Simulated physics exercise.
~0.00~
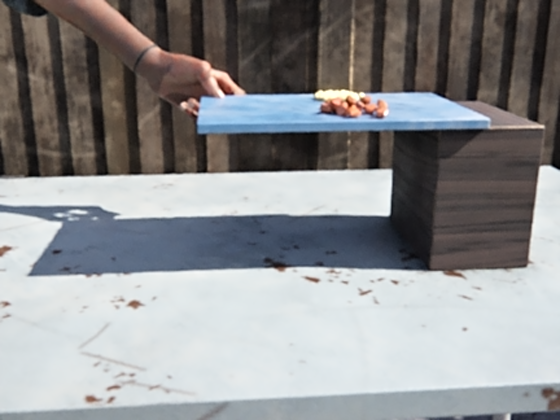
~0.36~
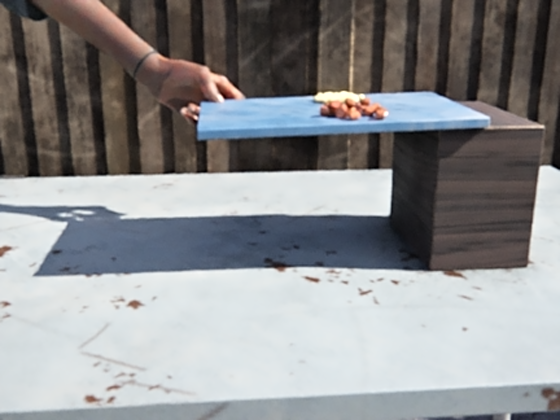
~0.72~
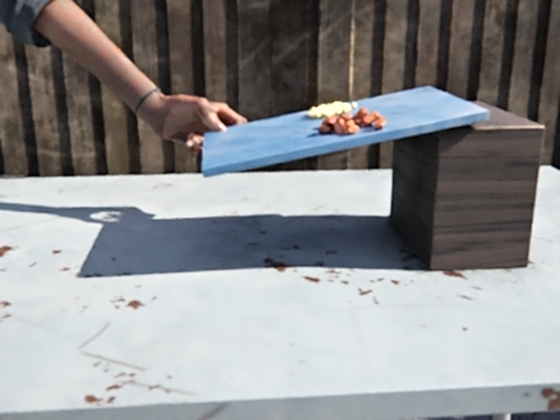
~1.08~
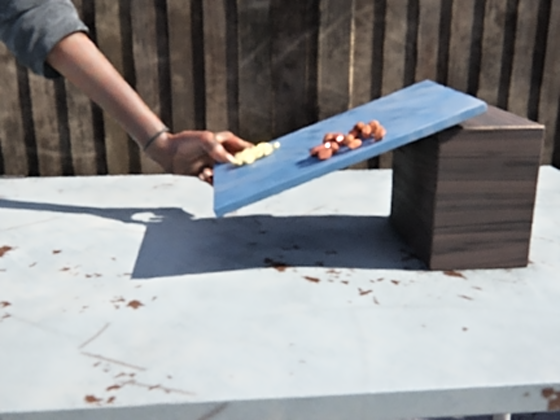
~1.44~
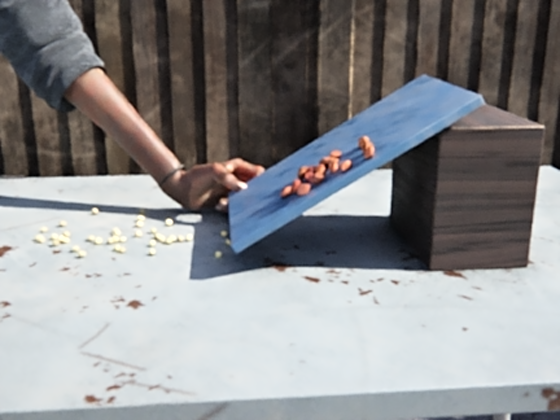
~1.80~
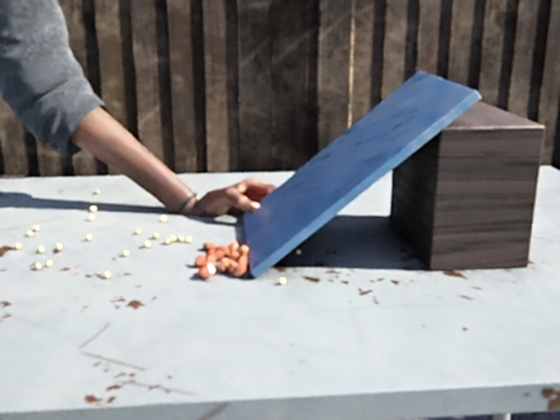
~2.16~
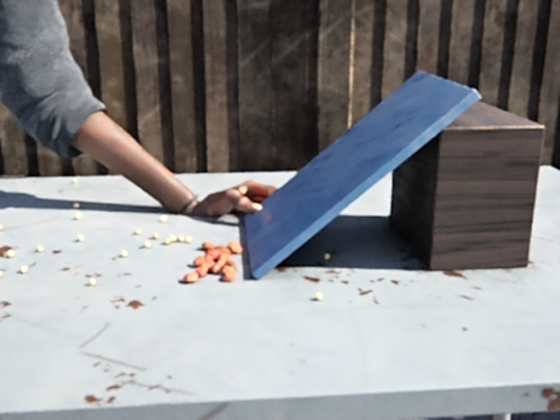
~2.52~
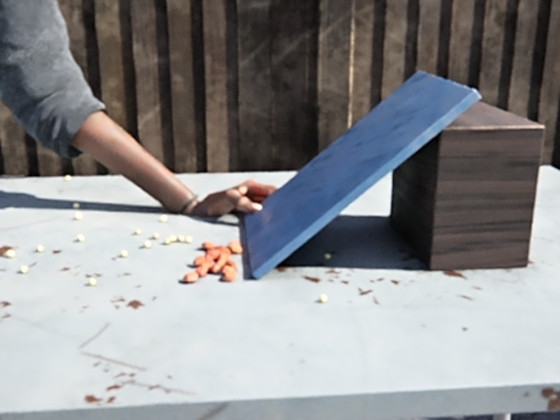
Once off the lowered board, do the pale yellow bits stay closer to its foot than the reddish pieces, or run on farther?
The pale yellow bits run on farther, scattering across the table, while the reddish pieces stop in a cluster at the foot of the board.
